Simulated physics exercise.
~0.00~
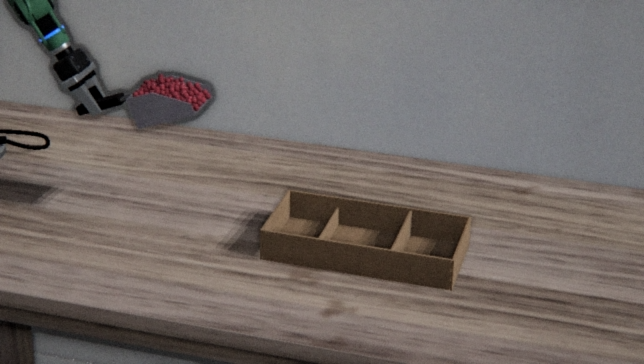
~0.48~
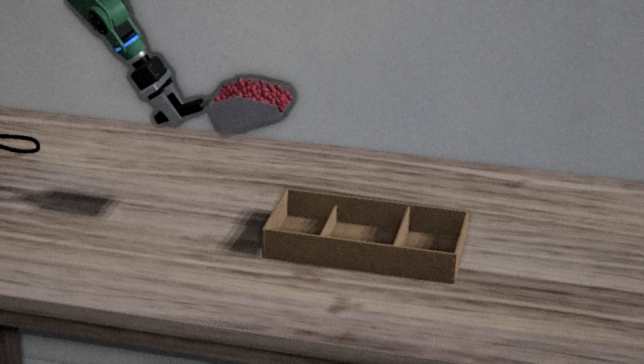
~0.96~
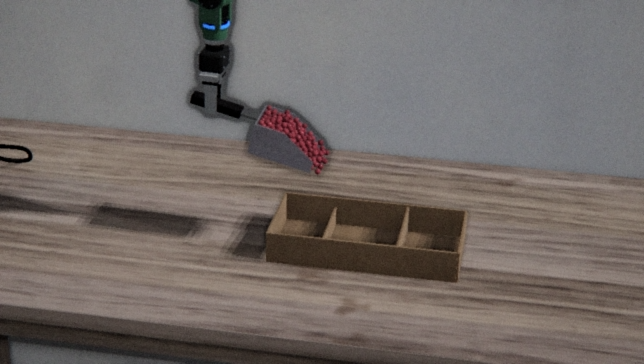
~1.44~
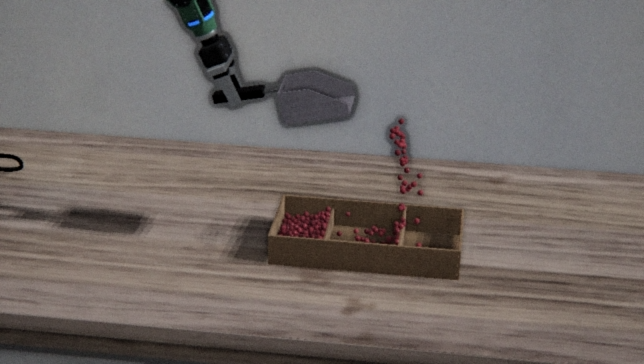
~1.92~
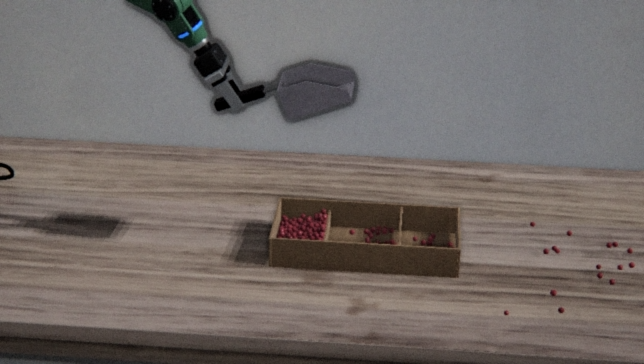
A robot arm tips red beads from a scoop into a divided box, scattering some.
